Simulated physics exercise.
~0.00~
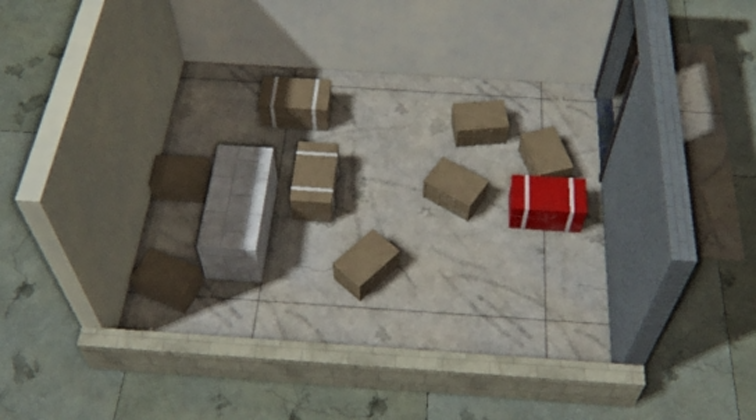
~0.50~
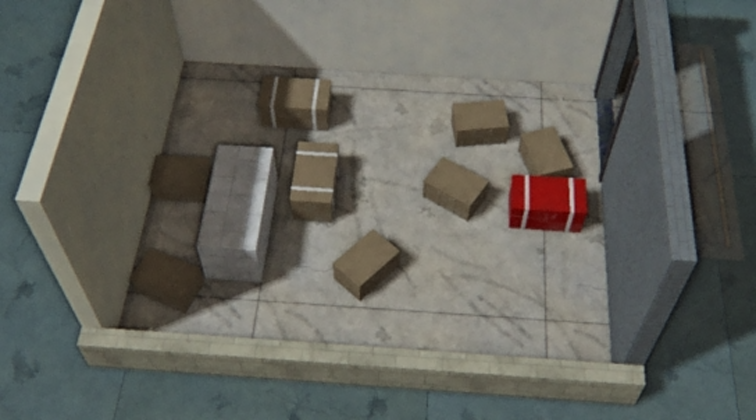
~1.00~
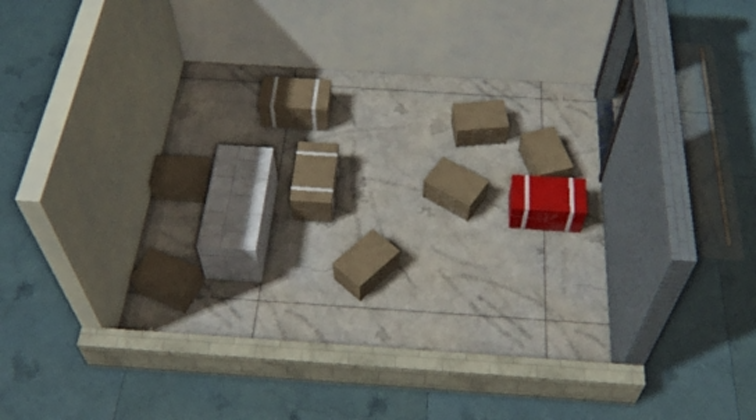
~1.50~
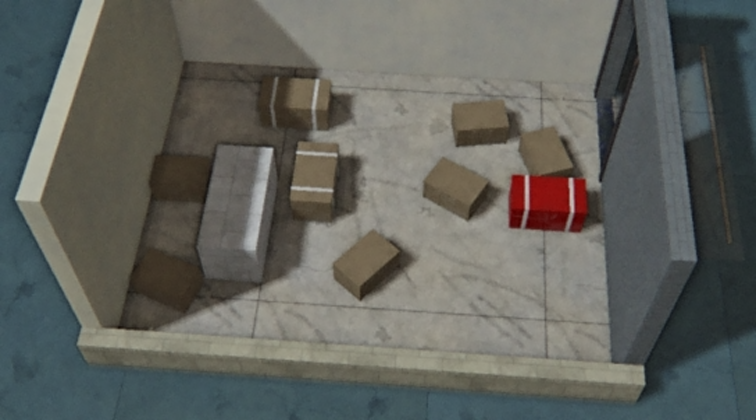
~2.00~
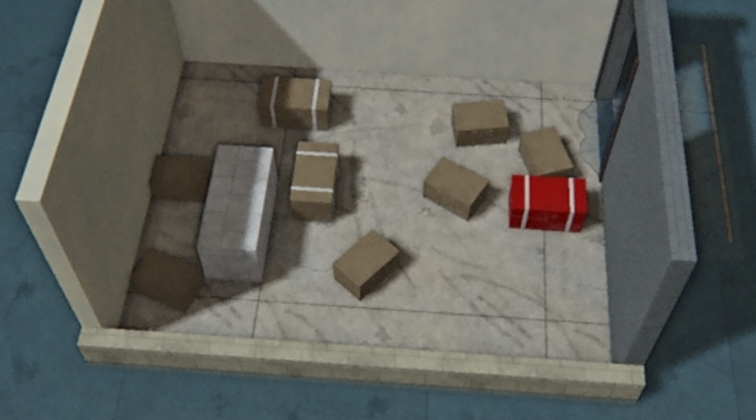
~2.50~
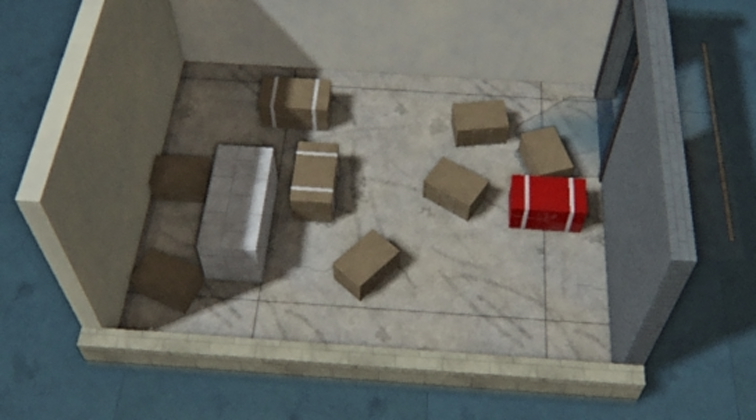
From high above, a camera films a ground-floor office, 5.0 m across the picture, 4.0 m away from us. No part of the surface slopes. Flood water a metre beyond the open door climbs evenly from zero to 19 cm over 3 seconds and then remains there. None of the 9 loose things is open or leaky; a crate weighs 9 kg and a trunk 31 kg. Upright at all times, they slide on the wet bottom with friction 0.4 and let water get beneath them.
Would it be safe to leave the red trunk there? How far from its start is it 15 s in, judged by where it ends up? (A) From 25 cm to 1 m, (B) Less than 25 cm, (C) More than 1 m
The answer is B.
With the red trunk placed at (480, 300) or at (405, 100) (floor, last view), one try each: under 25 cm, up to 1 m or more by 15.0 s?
Results in order: It remains near its start; it covers a small distance.
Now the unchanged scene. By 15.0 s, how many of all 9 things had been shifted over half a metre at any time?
The count comes to 7.
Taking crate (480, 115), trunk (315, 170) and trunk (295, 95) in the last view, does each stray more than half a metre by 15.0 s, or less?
In that order: More, under, more.
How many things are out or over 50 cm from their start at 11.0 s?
I count 6 of them.
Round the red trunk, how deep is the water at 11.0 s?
About 3 cm.
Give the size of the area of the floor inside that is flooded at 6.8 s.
Wet area: Approx. 12 m2.
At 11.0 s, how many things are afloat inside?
At that time, 6.
After 3.5 s the red trunk is near (549, 194), 0.0 m from its start, aground; 0 afloat.
After 6.8 s the red trunk is near (549, 194), 0.0 m from its start, aground; 2 afloat.
After 11.0 s the red trunk is near (549, 194), 0.0 m from its start, aground; 6 afloat.
After 15.0 s the red trunk is near (549, 194), 0.0 m from its start, aground; 8 afloat.
